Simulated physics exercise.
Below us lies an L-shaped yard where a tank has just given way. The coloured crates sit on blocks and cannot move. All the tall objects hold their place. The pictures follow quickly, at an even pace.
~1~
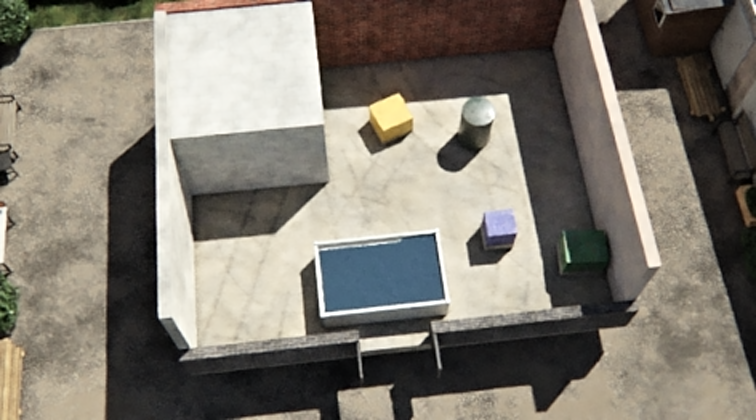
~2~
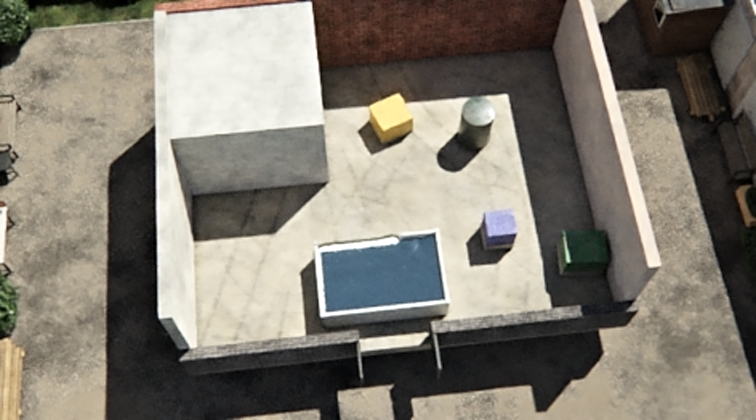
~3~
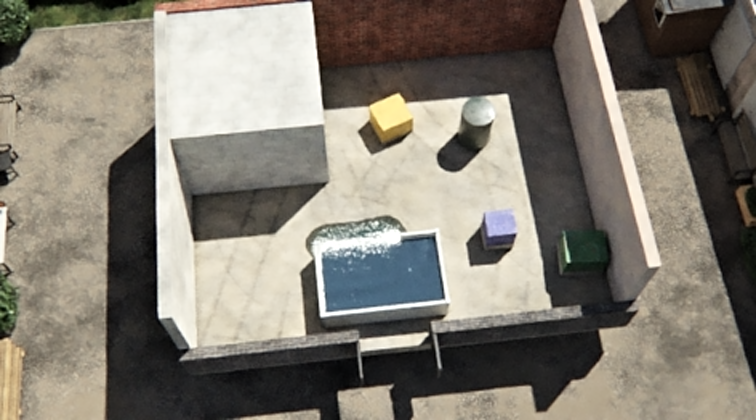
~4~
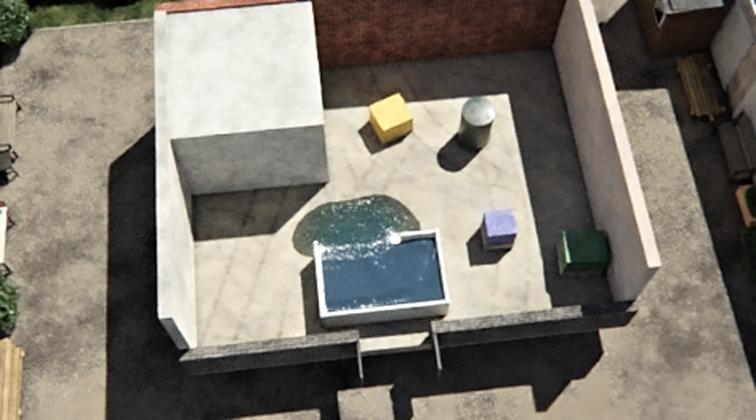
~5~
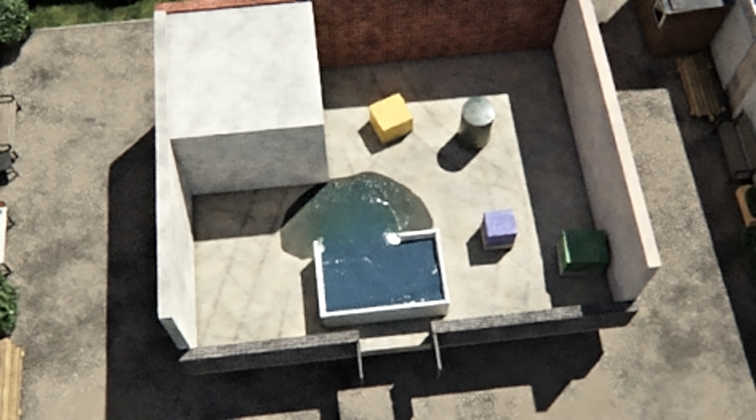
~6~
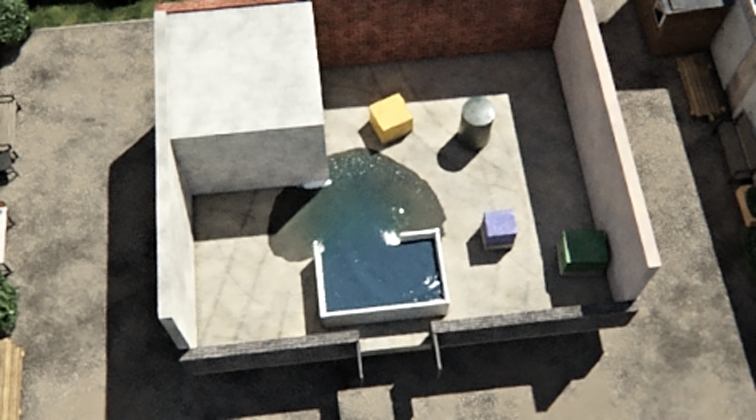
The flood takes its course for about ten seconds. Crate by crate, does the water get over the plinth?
The green crate keeps dry; the blue crate keeps dry; the yellow crate is soaked.
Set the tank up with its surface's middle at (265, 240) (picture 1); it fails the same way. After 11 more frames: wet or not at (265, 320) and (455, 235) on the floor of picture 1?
One after the other: No water, flooded.
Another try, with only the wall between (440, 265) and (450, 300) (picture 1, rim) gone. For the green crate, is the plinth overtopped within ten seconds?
In short: The green one ends up wet.
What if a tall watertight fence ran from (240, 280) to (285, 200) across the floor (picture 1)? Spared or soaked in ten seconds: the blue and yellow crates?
Then: The blue one stays dry; the yellow one is topped.
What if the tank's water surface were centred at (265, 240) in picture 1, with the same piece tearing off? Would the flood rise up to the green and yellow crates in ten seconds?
Green is safe; yellow escapes it.
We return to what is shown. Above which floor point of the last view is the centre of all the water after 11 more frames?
Roughly at (353, 210).
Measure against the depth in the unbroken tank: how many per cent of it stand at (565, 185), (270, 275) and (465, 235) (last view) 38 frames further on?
Roughly 6, 4 and 2 per cent, in turn.
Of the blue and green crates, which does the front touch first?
It is the blue one.
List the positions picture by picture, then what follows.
In the first frame, still water in the water tank at (381, 273).
In the second frame, water pours out on the water tank's far side and has run to a hidden place.
In the third frame, water pours out on the water tank's far side and has run to (314, 235).
In the fourth frame, the front is at (391, 201), out from the gap on the water tank's far side.
In the fifth frame, water pours out on the water tank's far side and has run to (377, 176).
In the sixth frame, water pours out on the water tank's far side and has run to (368, 152).
A moment on, water covers 25 % of the floor; the green crate not reached, the blue crate not reached, the yellow crate water round its plinth.
Next, water covers 35 % of the floor; the green crate not reached, the blue crate water round its plinth, the yellow crate water round its plinth.
Then, water covers 50 % of the floor; the green crate not reached, the blue crate water round its plinth, the yellow crate water round its plinth.
Later, water covers 80 % of the floor; the green crate water round its plinth, the blue crate water round its plinth, the yellow crate water round its plinth.
In the end, water covers 95 % of the floor; the green crate stayed above the water, the blue crate stayed above the water, the yellow crate was topped.
